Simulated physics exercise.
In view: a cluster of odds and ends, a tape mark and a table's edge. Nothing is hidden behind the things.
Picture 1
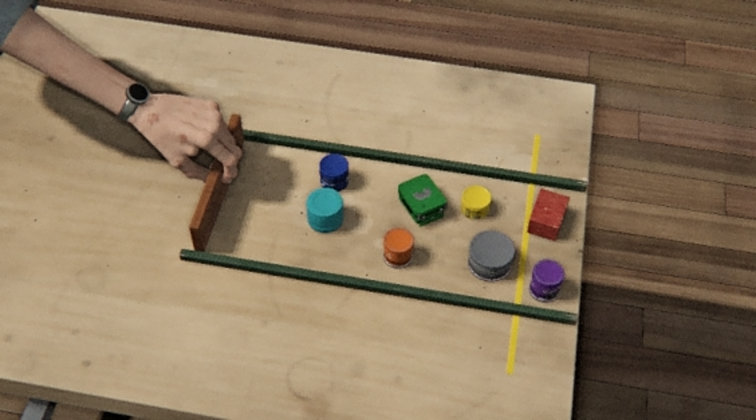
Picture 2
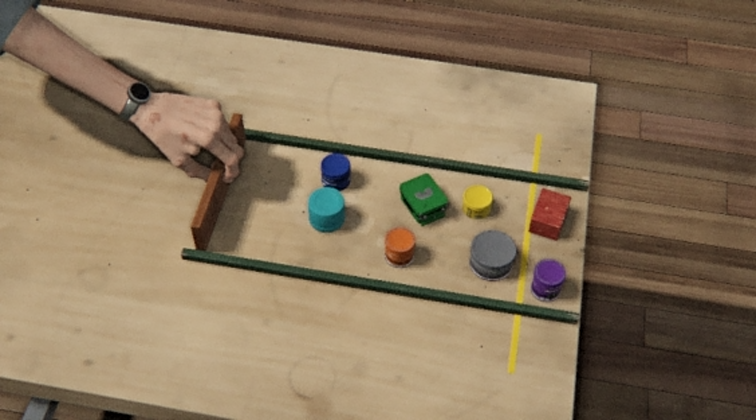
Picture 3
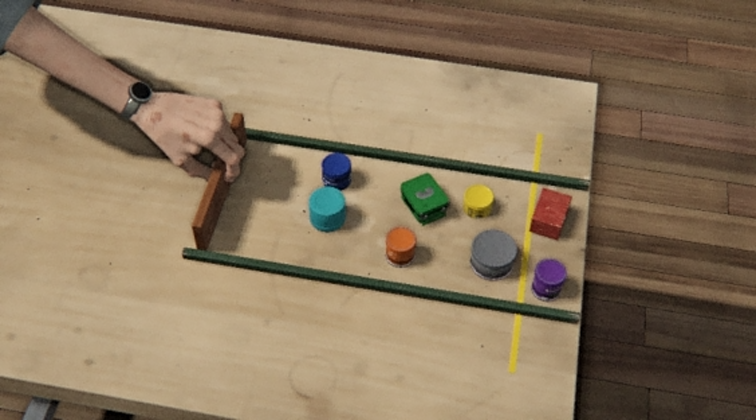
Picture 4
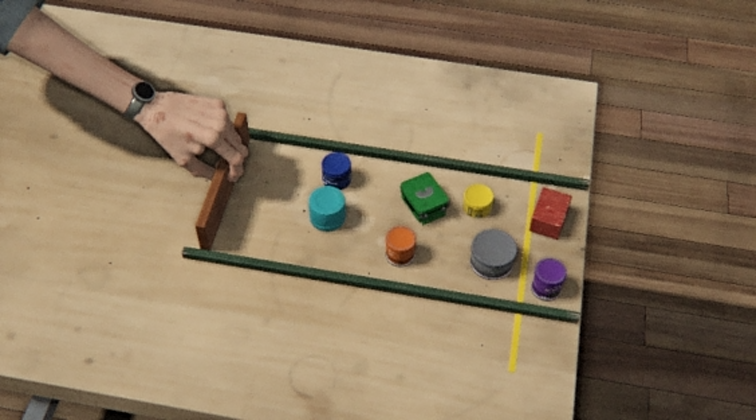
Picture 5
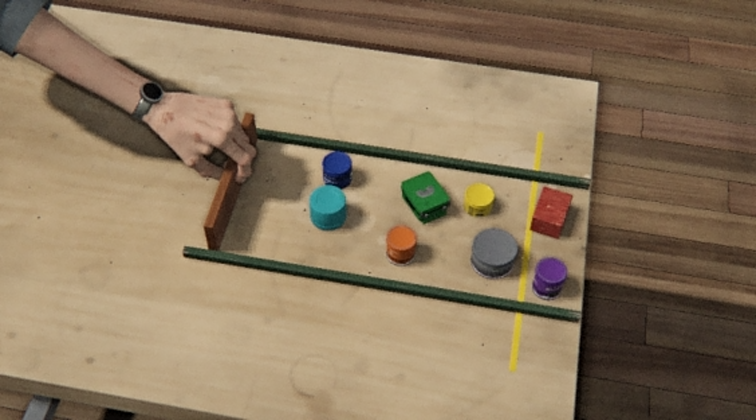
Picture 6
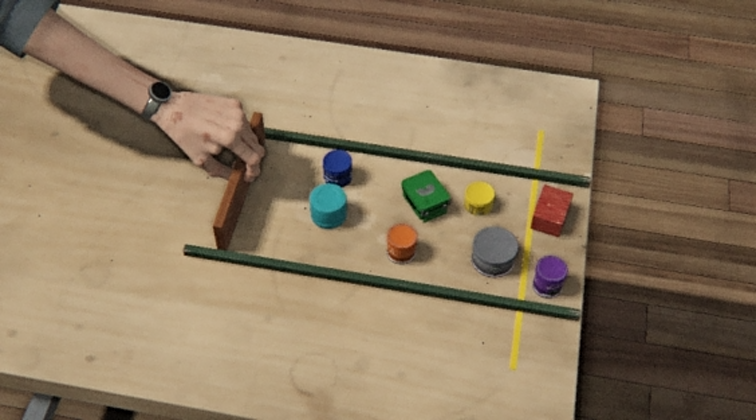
To begin with, a hand wearing a watch holds a wooden board upright at the left, between two green rails on a table, with colourful tins, tubs and blocks spread to its right. The board then slides slightly right, still short of the objects, which stay practically still.
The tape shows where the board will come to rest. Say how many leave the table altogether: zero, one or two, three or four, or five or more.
The number that fall off is one or two.
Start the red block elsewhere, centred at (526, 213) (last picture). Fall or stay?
Then it is lost.
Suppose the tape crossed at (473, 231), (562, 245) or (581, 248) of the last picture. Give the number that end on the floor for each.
Try by try, 0, 5 and 8.
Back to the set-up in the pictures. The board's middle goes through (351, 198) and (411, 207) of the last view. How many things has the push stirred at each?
At the one place 2, at the other 5.
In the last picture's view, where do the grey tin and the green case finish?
The grey tin at (578, 267), the green case at (567, 220).
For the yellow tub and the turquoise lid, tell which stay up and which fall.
The yellow tub holds on; the turquoise lid stays on.
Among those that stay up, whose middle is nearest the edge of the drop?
It is the grey tin.
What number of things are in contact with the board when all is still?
It touches 3.
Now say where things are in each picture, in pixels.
In the first picture, purple tin (546, 281); red block (548, 215); grey tin (491, 256); board (218, 182); tape (525, 244).
In the second picture, red block (550, 214); blue tub (336, 173).
In the third picture, grey tin (493, 255); turquoise lid (327, 209).
In the fourth picture, purple tin (549, 280); yellow tub (478, 201).
In the fifth picture, red block (551, 213); orange tin (401, 246).
In the sixth picture, purple tin (550, 277); red block (552, 211); grey tin (494, 252); board (241, 180); tape (528, 239).
A little later, none off yet; purple tin at rest near (550, 277); red block at rest near (552, 211); grey tin at rest near (494, 252).
Next, none off yet; purple tin shifted a little near (562, 282); red block shifted a little near (566, 212); grey tin shifted about its own width near (532, 261).
When it is over, the number that fall off is one or two; down, red block and purple tin.
